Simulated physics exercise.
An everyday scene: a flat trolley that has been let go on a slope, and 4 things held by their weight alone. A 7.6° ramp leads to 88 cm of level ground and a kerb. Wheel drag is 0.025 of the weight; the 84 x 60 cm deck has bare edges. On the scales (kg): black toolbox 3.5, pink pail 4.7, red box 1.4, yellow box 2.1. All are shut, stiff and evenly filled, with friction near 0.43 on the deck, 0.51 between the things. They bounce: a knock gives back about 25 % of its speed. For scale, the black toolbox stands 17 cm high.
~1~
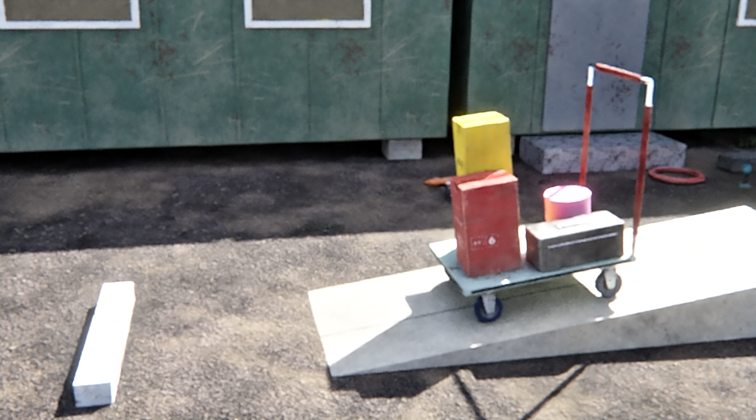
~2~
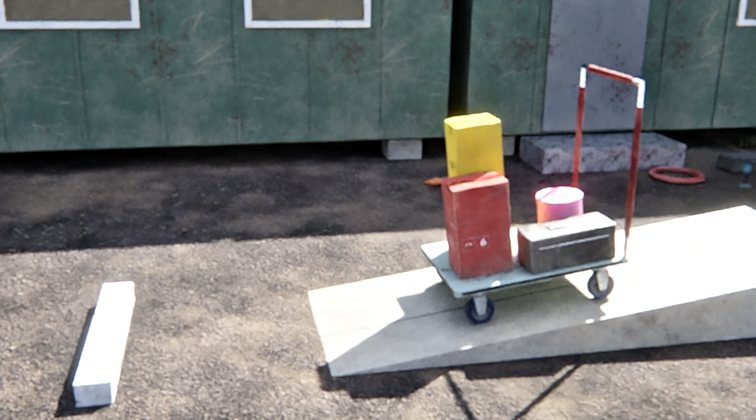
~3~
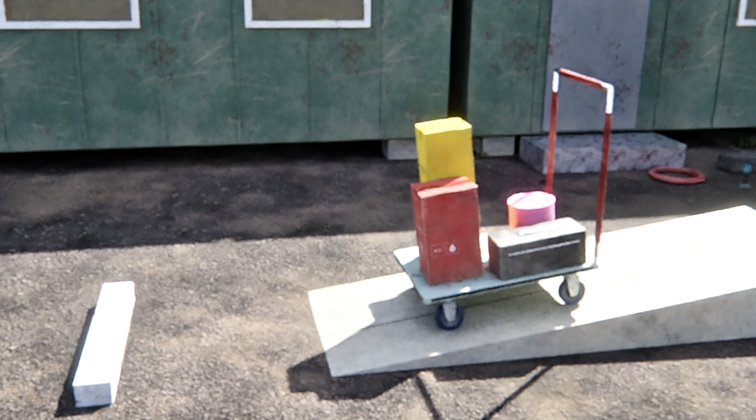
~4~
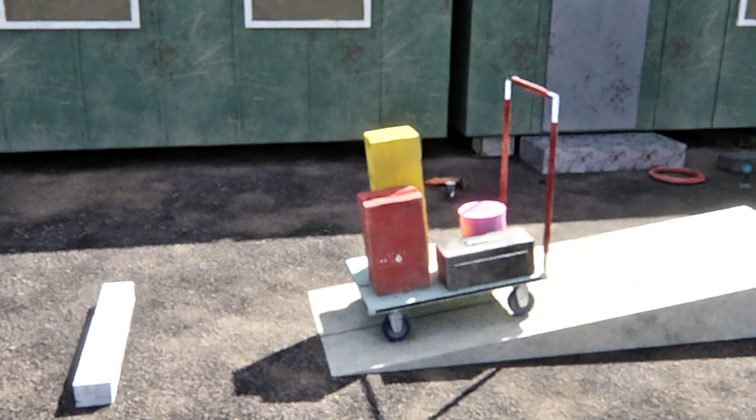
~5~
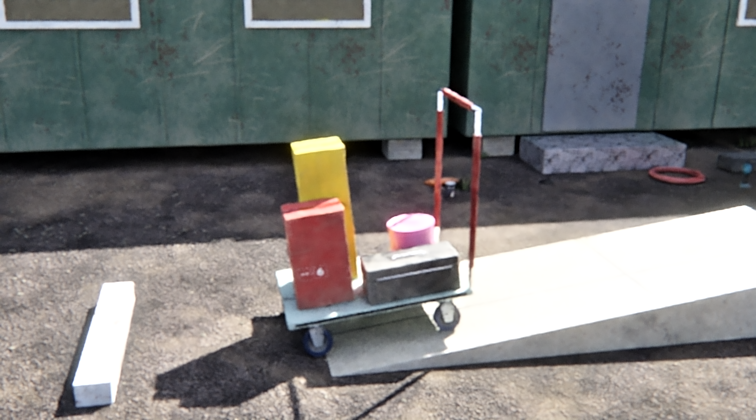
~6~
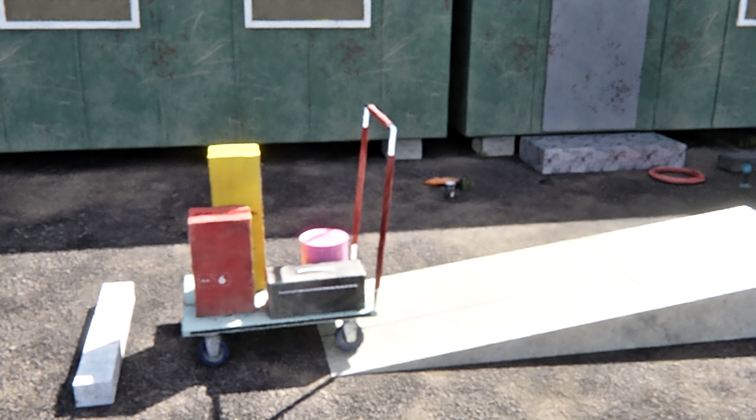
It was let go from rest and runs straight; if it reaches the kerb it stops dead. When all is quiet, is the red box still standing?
The red box topples.
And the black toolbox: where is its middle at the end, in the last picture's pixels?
Around (192, 299).
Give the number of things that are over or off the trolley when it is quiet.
In all, 2.
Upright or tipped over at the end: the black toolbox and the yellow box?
The black toolbox keeps standing; the yellow box tips over.
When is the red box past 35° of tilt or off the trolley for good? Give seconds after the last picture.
At about 0.5 s.
Then, 0.30 s later than the last frame, trolley at the kerb; red box 7 cm from its spot near (128, 266); yellow box 6 cm from its spot; pink pail 7 cm from its spot.
Then, 0.50 s later than the last frame, trolley at the kerb; red box now off the trolley; yellow box rocked 19° off its seat; pink pail 19 cm from its spot.
Then, 0.80 s later than the last frame, trolley at the kerb; yellow box now off the trolley; pink pail 20 cm from its spot; black toolbox 20 cm from its spot.
Then, 1.00 s later than the last frame, trolley at the kerb; pink pail 20 cm from its spot; black toolbox 20 cm from its spot.
When it is over, off the trolley and tipped over, red box and yellow box; not toppled but over 10 cm from the start, black toolbox and pink pail. End places, in pixels of the last picture, red box near (20, 364).
